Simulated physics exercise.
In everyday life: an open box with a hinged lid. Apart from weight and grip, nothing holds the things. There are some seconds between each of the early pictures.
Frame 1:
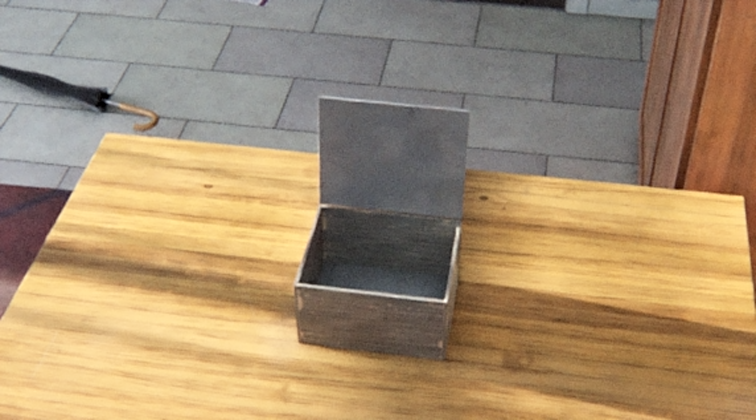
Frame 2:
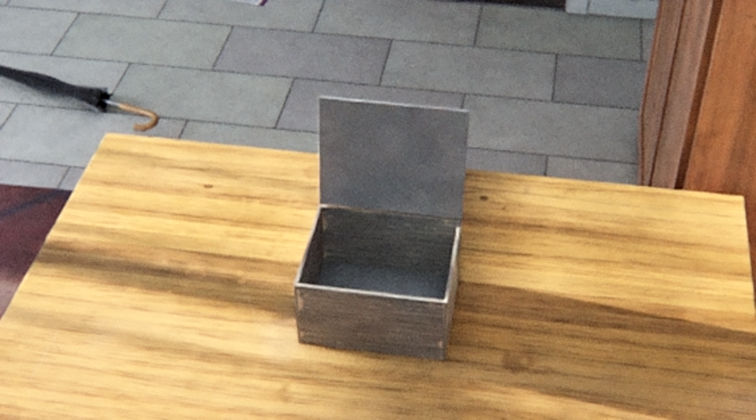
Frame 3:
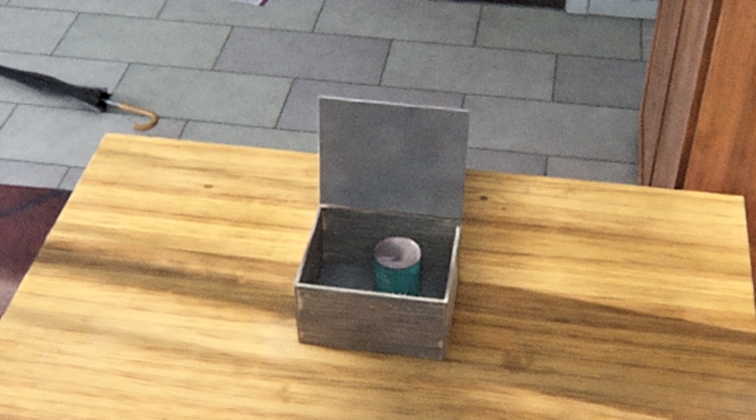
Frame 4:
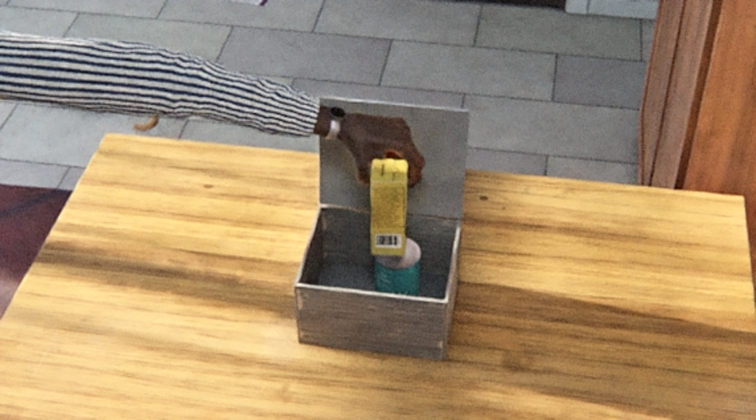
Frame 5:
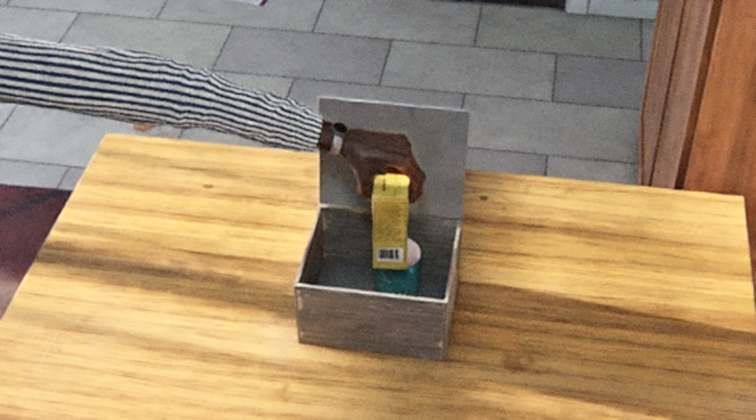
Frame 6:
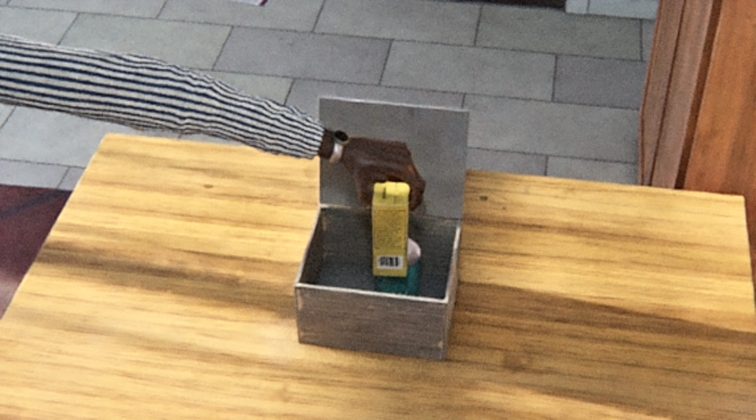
The video shows an open, empty box with a hinged lid on a wooden table, then a turquoise tin inside it. A hand in a striped sleeve lowers a yellow carton into the box beside the tin, still holding it.
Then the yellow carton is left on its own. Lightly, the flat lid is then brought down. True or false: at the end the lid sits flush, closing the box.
False, a gap remains.
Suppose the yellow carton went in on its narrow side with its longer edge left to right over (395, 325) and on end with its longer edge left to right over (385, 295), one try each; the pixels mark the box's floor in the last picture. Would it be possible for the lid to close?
First try: The lid comes down fully; second try: The lid stays propped open.
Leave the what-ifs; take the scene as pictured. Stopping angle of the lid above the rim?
Roughly 20 degrees above the rim.
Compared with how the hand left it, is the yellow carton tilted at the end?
At the finish the yellow carton goes crooked.
Then, 1.30 s past the last view, lid 78° above the rim.
Then, 1.90 s past the last view, lid 44° above the rim; yellow carton rocked 28° from its first pose near (384, 247).
Then, 2.20 s past the last view, lid 20° above the rim; yellow carton rocked 58° from its first pose near (377, 271).
Finally, lid 20° above the rim; down or leaning hard in the box, yellow carton; turquoise tin still in place. Final places as the last picture's camera would see them, yellow carton near (377, 271).
